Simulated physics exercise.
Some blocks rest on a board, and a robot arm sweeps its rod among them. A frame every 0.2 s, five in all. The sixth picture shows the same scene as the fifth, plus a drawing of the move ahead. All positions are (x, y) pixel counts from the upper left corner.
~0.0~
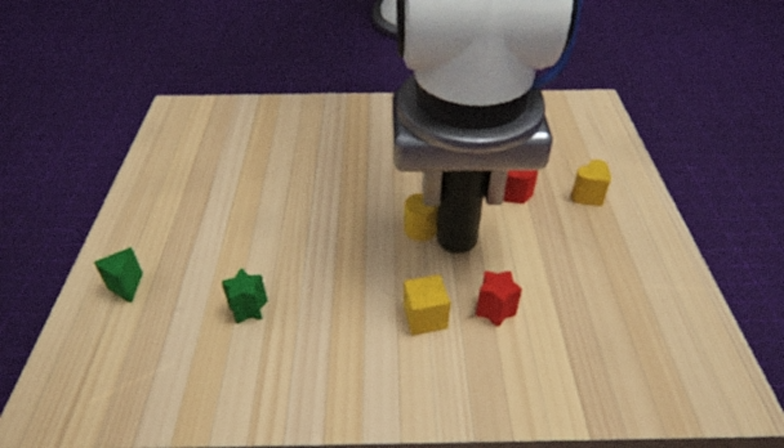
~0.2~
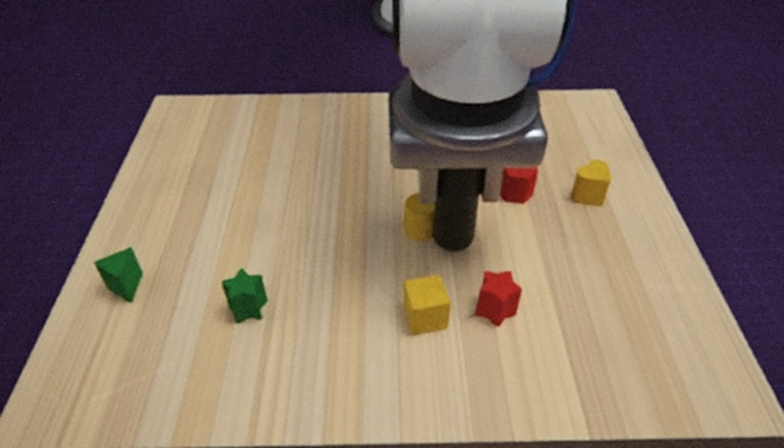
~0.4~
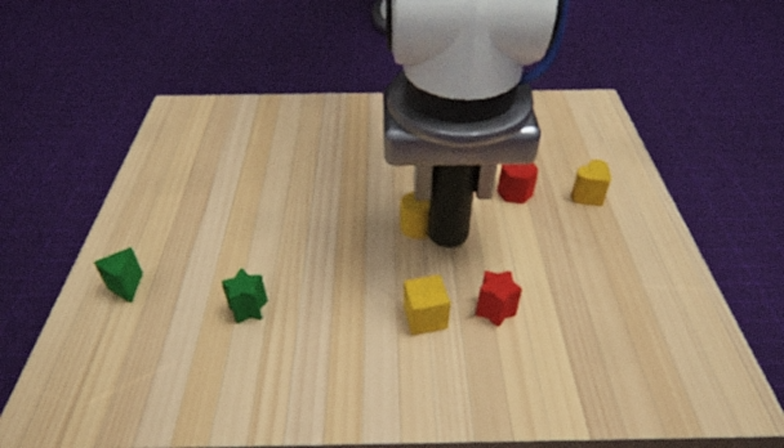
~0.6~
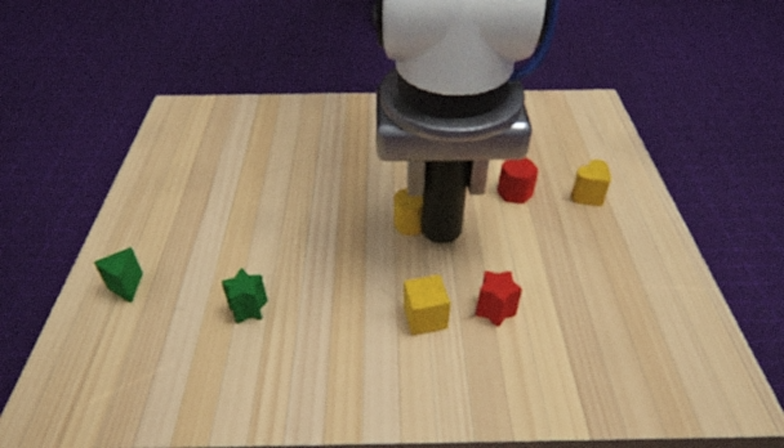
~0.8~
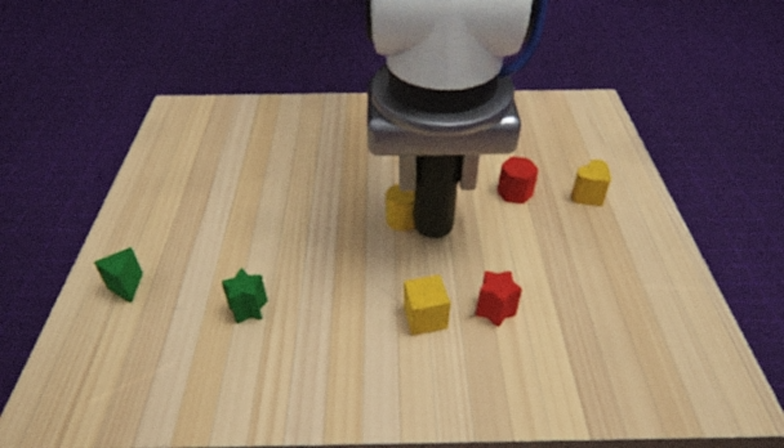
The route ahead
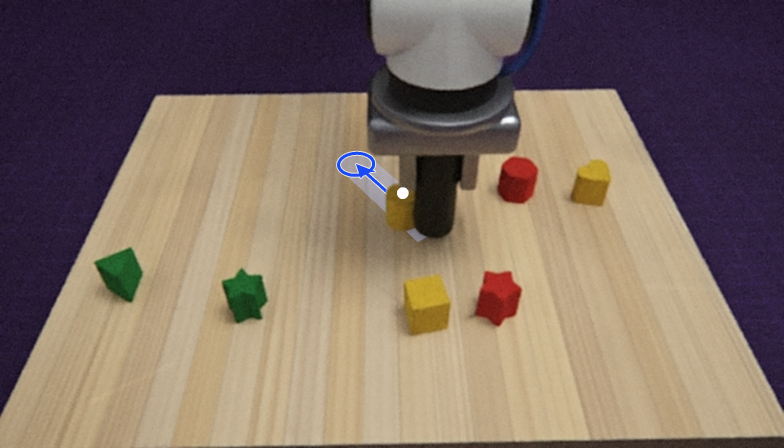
On a wooden board, a robot arm's rod nudges a yellow block slightly left and back.
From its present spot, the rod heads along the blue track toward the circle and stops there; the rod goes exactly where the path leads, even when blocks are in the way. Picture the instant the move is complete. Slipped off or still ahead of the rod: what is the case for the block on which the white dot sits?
Fallen away.
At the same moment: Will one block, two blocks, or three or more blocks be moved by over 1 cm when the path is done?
It moves one block.
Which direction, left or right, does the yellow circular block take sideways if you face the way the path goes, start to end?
The shift goes left.
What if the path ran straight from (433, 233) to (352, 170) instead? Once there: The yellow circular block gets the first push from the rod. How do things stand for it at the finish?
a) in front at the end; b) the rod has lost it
It's b.
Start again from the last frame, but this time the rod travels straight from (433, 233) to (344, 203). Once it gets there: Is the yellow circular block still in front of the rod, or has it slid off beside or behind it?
The rod still drives it.
Path on the board, straight from (433, 233) to (356, 164); the dot is on the yellow circular block.
On the path given first. One third of the way, rod at (405, 200); yellow circular block at (370, 178).
Two thirds of the way, rod at (379, 177); yellow circular block at (347, 169).
At the end, rod at (356, 156); yellow circular block at (345, 169).
